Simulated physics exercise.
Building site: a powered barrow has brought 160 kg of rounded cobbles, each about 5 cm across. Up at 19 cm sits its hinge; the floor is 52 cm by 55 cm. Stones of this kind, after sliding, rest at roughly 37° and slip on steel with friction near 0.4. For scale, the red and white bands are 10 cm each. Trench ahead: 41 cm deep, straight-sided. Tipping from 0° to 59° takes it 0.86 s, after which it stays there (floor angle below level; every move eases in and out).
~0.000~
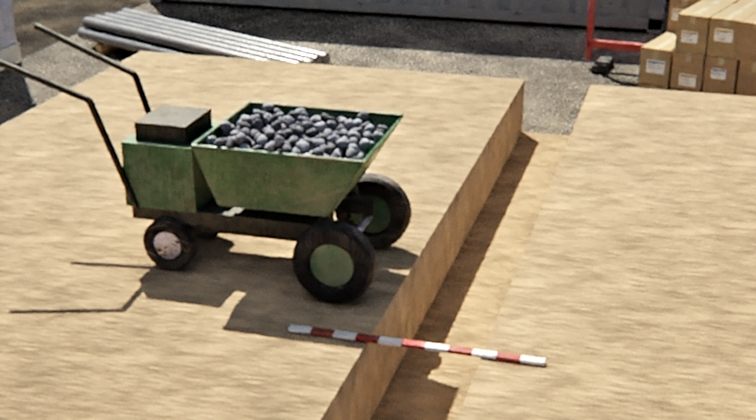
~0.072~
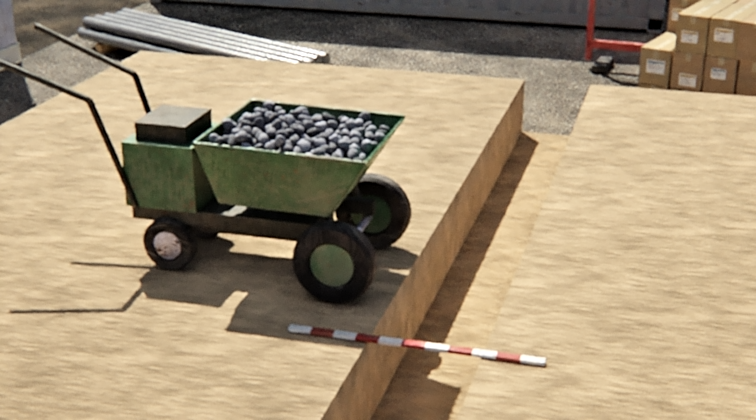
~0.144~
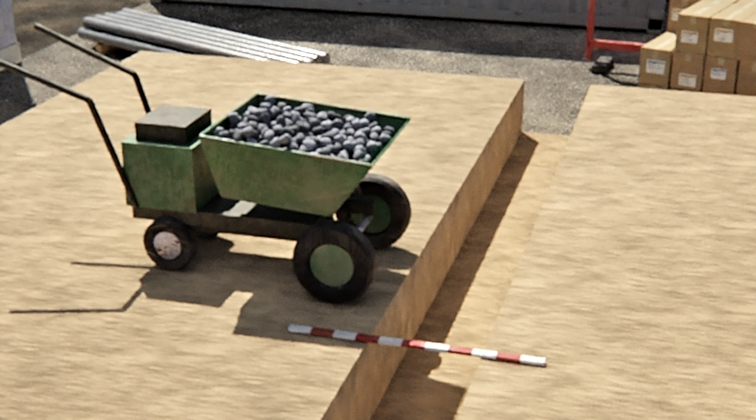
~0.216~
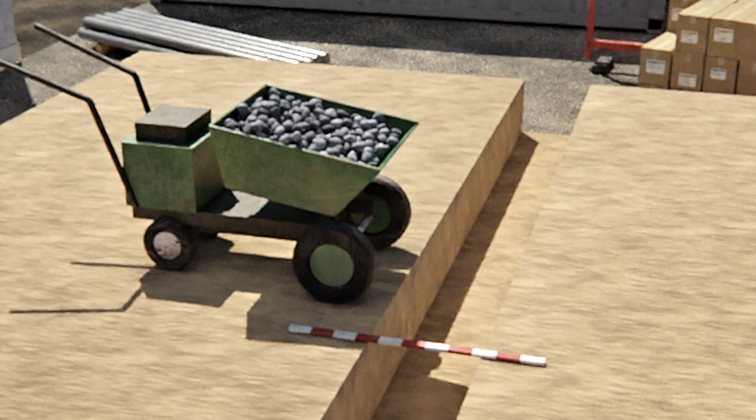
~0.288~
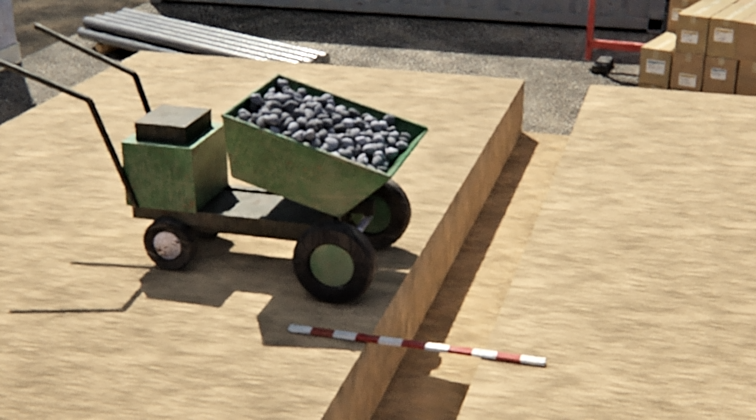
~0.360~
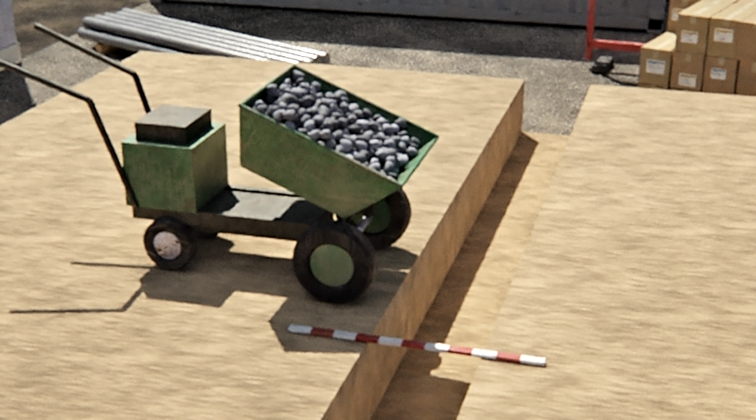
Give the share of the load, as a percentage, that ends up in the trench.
36 %.
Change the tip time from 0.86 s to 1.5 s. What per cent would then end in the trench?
In that case some 40 per cent.
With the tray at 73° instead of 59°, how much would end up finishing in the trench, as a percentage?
Expect roughly 60 per cent.
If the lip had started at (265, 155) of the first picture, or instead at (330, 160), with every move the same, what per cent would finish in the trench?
About 45 per cent first, then about 50 per cent.
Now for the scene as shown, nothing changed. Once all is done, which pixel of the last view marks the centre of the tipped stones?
Around (492, 354).
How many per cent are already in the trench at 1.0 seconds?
By then, around 15 percent.
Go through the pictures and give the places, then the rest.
In the first frame, the tray is at 0°, its lip at (362, 163); the top of the load is at (299, 121).
The second frame shows lip at (364, 164), floor tilted 1°, highest stones at (283, 120); the stones move at 0.3 m/s on average.
The third frame shows lip at (370, 166), floor tilted 4°, highest stones at (275, 112); the stones move at 0.5 m/s on average.
In the fourth frame, the tray is at 9°, its lip at (380, 171); the top of the load is at (279, 106); the stones move at 0.7 m/s on average.
The fifth frame shows lip at (391, 178), floor tilted 15°, highest stones at (277, 97); the stones move at 0.8 m/s on average.
In the sixth frame, the tray is at 22°, its lip at (402, 187); the top of the load is at (293, 87); the stones move at 0.9 m/s on average.
After 0.6 s the floor is at 49°; 100 % in the tray; the foremost stones are at (433, 200).
After 1.0 s the floor is at 59°; 86 % in the tray, 13 % in the trench, 2 % past the trench; the foremost stones are at (522, 247).
After 1.3 s the floor is at 59°; 59 % in the tray, 20 % in the trench, 20 % past the trench; the foremost stones are at (638, 299).
After 3.3 s the floor is at 59°; 43 % in the tray, 36 % in the trench, 21 % past the trench; the foremost stones are past the picture's edge.
